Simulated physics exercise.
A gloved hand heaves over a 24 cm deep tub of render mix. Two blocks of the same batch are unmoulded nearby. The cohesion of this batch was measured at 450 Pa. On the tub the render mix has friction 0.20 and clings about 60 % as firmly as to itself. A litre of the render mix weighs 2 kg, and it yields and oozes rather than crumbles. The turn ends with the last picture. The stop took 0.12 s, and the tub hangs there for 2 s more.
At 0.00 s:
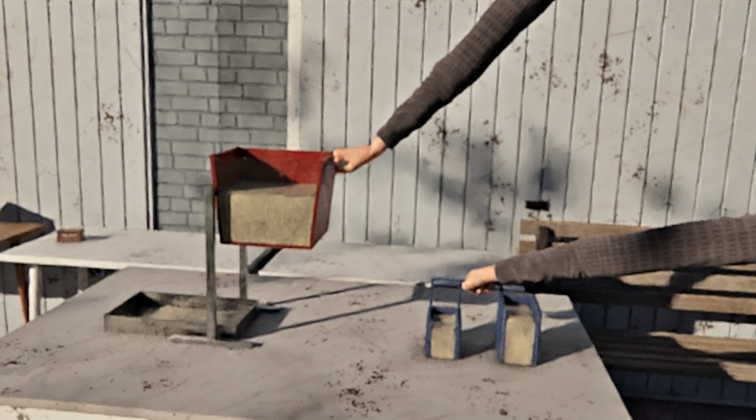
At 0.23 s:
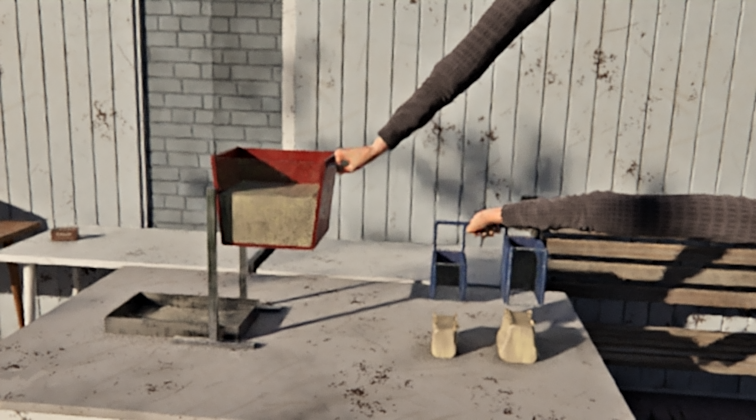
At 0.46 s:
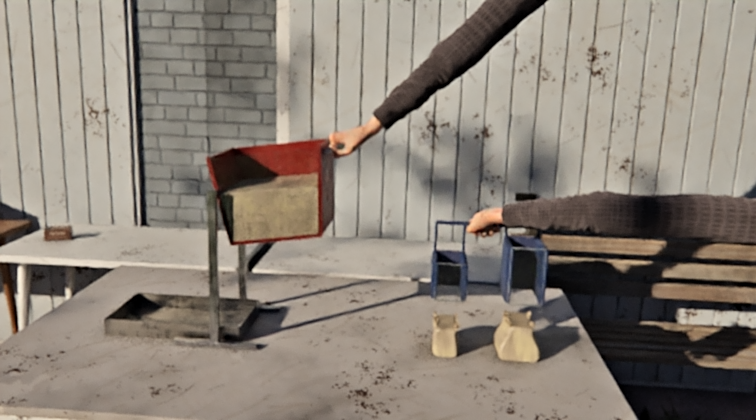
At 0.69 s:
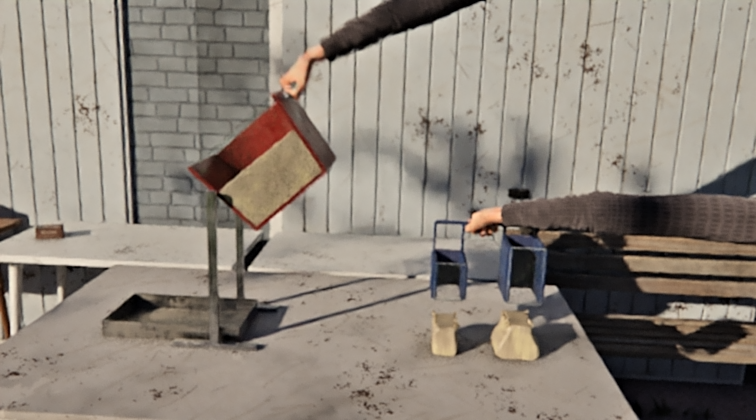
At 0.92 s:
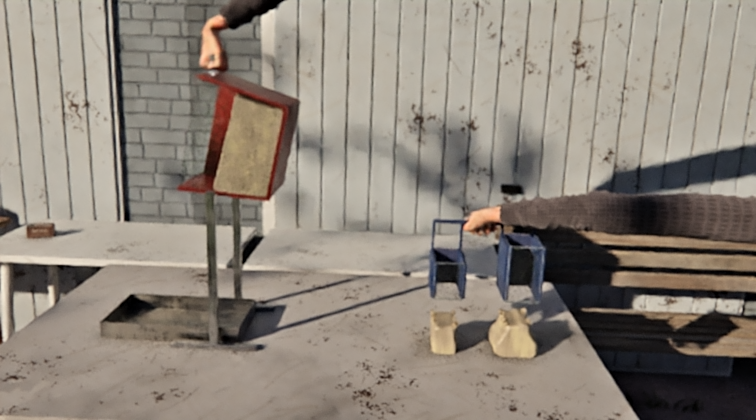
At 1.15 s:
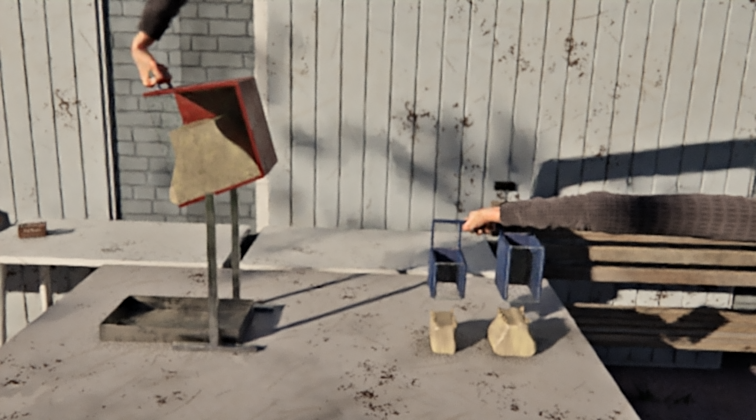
Two arms in dark knitted sleeves reach in from the right over a pale, stained table in front of weathered plank walls and grey brick, seen from slightly above. The lower hand lifts a pair of blue moulds off two tan blocks, the right one slumping, and holds them there. The upper hand swings a red tub of greyish-tan mix up and over leftward on its metal stand above a shallow tray, the mix bulging from its mouth, as the view drifts slightly.
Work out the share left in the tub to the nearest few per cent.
Close to 0 per cent.
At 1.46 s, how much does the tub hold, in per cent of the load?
Some 20 per cent.
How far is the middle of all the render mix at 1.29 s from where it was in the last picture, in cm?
Roughly 13 cm.
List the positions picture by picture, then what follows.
The first frame shows handle-side rim at (320, 161), tilt 0 degrees; highest point of the render mix at (306, 197); test blocks 8.7 cm, 13 cm high (left to right).
The second frame shows handle-side rim at (322, 162), tilt 0 degrees; highest point of the render mix at (308, 198); test blocks 8.6 cm, 11 cm high (left to right).
The third frame shows handle-side rim at (317, 148), tilt 8 degrees; highest point of the render mix at (312, 186); test blocks 8.6 cm, 10 cm high (left to right).
The fourth frame shows handle-side rim at (271, 96), tilt 42 degrees; highest point of the render mix at (290, 132); test blocks 8.5 cm, 10 cm high (left to right).
The fifth frame shows handle-side rim at (197, 78), tilt 78 degrees; highest point of the render mix at (240, 98); test blocks 8.5 cm, 10 cm high (left to right).
The sixth frame shows handle-side rim at (145, 97), tilt 105 degrees; highest point of the render mix at (215, 122); test blocks 8.5 cm, 10 cm high (left to right).
By 1.29 s, the tub is at 105 degrees and holds 49 %.
By 1.46 s, the tub is at 105 degrees and holds 22 %.
By 1.63 s, the tub is at 105 degrees and holds 0 %.
By 1.80 s, the tub is at 105 degrees and holds 0 %.
By 3.15 s, at the end, the tub is at 105 degrees and holds 0 %.
